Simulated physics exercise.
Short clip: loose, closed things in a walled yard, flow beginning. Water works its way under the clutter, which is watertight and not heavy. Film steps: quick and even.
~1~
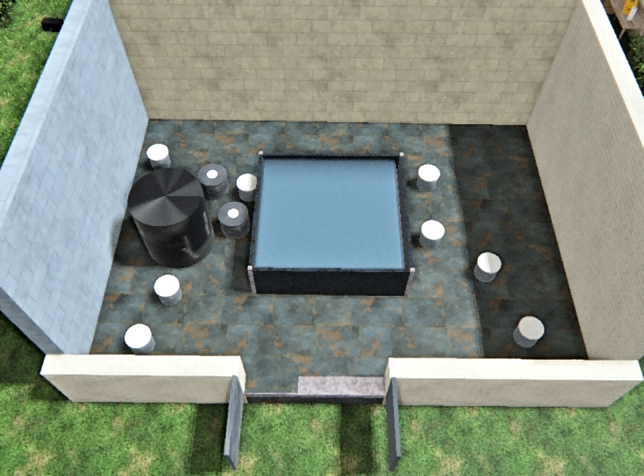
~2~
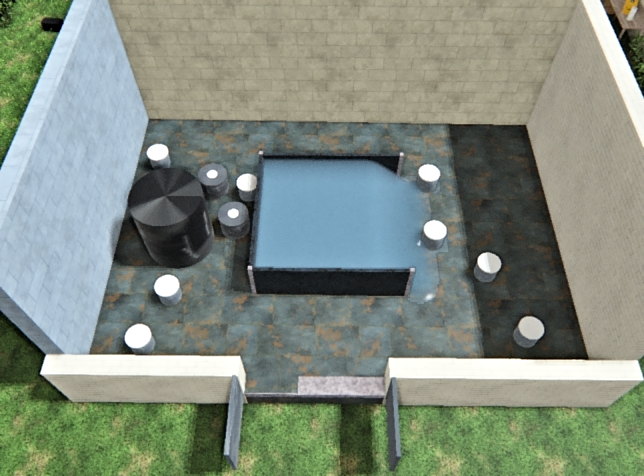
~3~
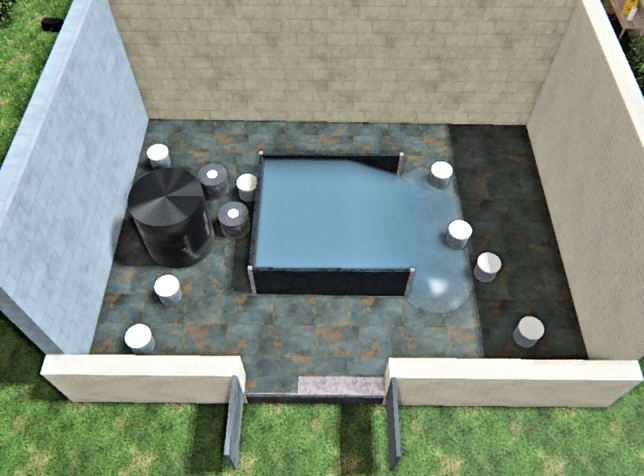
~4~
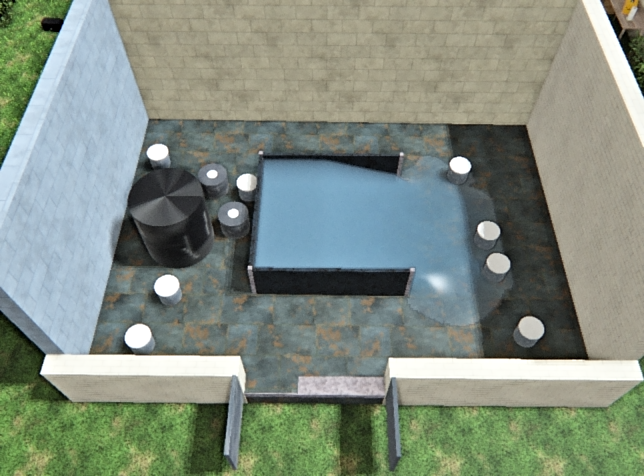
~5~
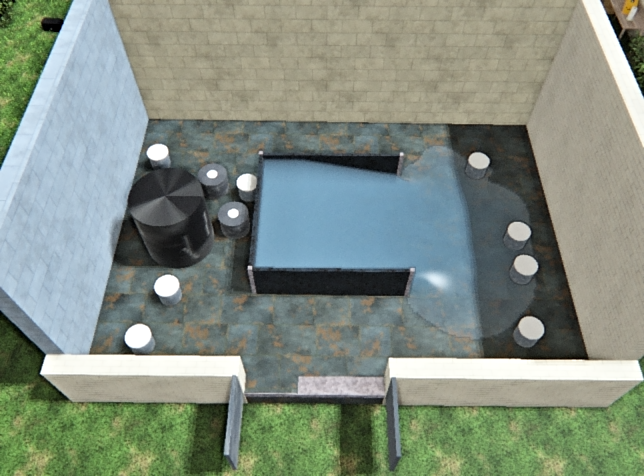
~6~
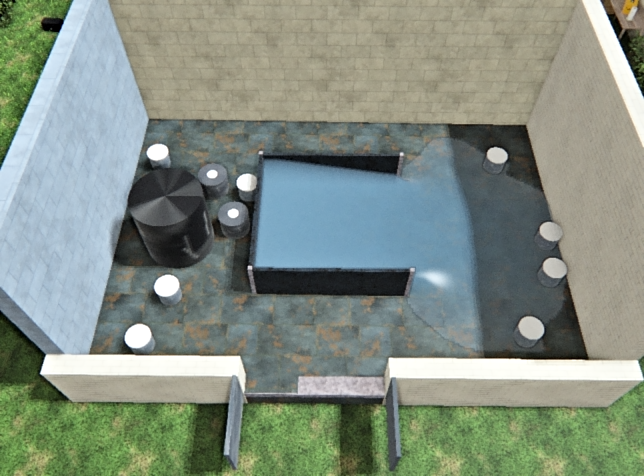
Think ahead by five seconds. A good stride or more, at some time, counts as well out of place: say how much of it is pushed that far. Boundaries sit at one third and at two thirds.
It sits mid-range.
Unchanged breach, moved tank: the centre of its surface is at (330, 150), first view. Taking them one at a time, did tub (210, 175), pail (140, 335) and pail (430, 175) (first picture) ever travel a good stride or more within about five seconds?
Taking them in turn: Kept near its start; kept near its start; got sent well off.
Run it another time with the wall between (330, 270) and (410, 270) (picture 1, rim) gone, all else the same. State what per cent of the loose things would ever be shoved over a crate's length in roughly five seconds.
That works out to some 10 %.
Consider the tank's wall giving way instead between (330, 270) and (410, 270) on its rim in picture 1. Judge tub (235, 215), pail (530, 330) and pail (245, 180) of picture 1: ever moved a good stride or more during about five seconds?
Working through them in order, the first not displaced that far, the second gets shoved clear and the last not displaced that far.
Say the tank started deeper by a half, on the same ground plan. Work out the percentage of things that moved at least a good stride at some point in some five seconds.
About 70 %.
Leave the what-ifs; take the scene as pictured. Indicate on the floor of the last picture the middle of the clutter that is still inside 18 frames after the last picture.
Mean position: Approx. (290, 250) px.
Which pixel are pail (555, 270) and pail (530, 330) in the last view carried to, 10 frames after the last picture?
Roughly (583, 325) and (588, 348).
A moment on, 3 of 10 are well off their spots; 2 afloat.
Next, 4 of 10 are well off their spots; 4 afloat.
Later, 4 of 10 are well off their spots; 4 afloat.
In the end, 6 of 10 are well off their spots, and 6 have been at some point; 7 afloat.
